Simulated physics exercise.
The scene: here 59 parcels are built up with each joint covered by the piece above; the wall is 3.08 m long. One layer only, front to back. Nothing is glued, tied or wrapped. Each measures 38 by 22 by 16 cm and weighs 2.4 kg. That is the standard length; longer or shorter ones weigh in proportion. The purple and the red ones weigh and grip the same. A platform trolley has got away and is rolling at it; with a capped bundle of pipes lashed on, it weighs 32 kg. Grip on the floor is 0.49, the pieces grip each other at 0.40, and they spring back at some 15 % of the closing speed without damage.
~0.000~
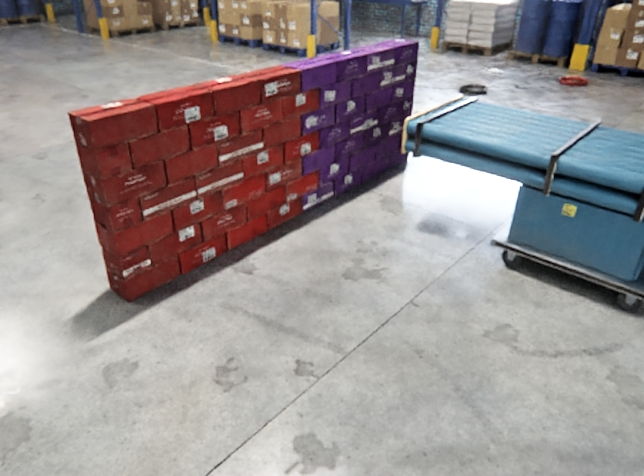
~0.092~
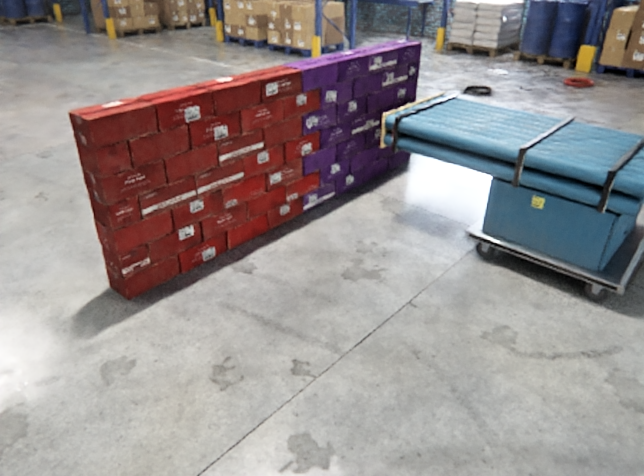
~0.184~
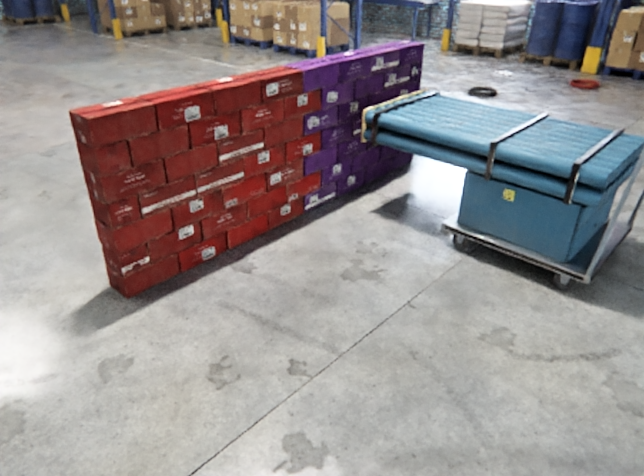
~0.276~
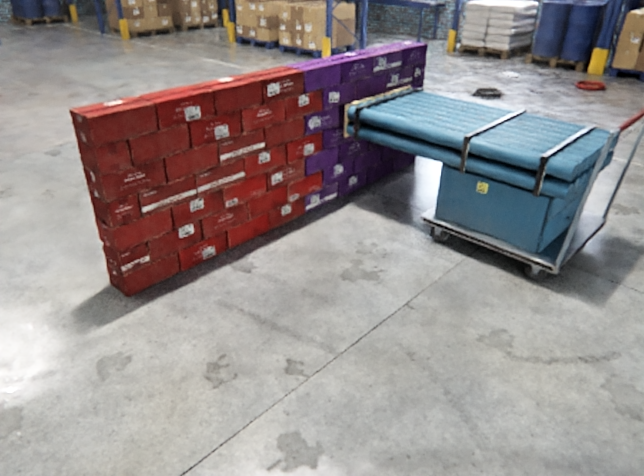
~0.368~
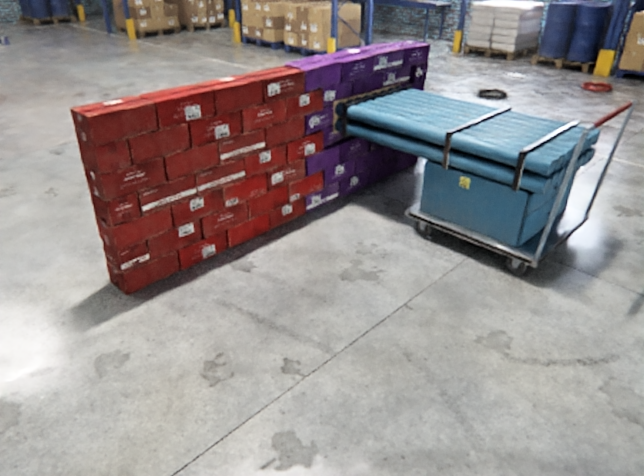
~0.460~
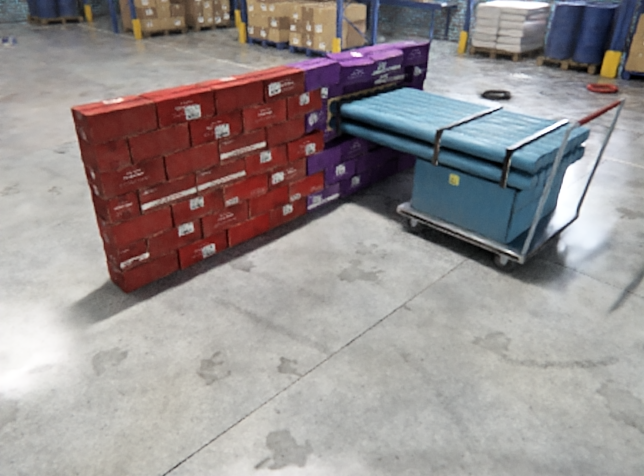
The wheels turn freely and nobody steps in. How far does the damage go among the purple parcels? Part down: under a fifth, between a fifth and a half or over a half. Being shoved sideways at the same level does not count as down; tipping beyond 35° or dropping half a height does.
Over a half of them.
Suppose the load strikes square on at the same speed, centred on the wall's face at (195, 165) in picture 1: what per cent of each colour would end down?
In that case purple 0, red 60 per cent.
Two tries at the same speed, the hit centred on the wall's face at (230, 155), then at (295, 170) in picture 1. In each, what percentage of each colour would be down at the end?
Purple 0 then 0, red 60 then 0 per cent.
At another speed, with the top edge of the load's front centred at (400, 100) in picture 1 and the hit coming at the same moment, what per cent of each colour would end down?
In that case purple 0, red 0 per cent.
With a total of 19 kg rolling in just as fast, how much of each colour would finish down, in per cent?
In that case purple 70, red 10 per cent.
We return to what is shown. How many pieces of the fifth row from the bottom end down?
The count is 4.
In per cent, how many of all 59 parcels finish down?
Roughly 35 per cent of them.
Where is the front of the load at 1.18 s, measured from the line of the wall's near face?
Some 45 cm beyond.
Around 0.78 s, load 29 cm past the wall's line, still rolling; 7 of the 28 purple parcels down (7 of 59 in all colours); top purple parcel tipped 17°; top red parcel tipped 17°.
Around 1.18 s, load 45 cm past the wall's line, still rolling; 20 of the 28 purple parcels down (22 of 59 in all colours); top purple parcel tipped 35°, 61 cm lower; top red parcel tipped 54°, 37 cm lower.
Finally (3.1 s), load 70 cm past the wall's line, stopped; 20 of the 28 purple parcels down (22 of 59 in all colours); top purple parcel upside down; top red parcel upside down. That is 71 per cent. Seen by the last camera, middles, top purple parcel near (181, 154), top red parcel near (153, 192).
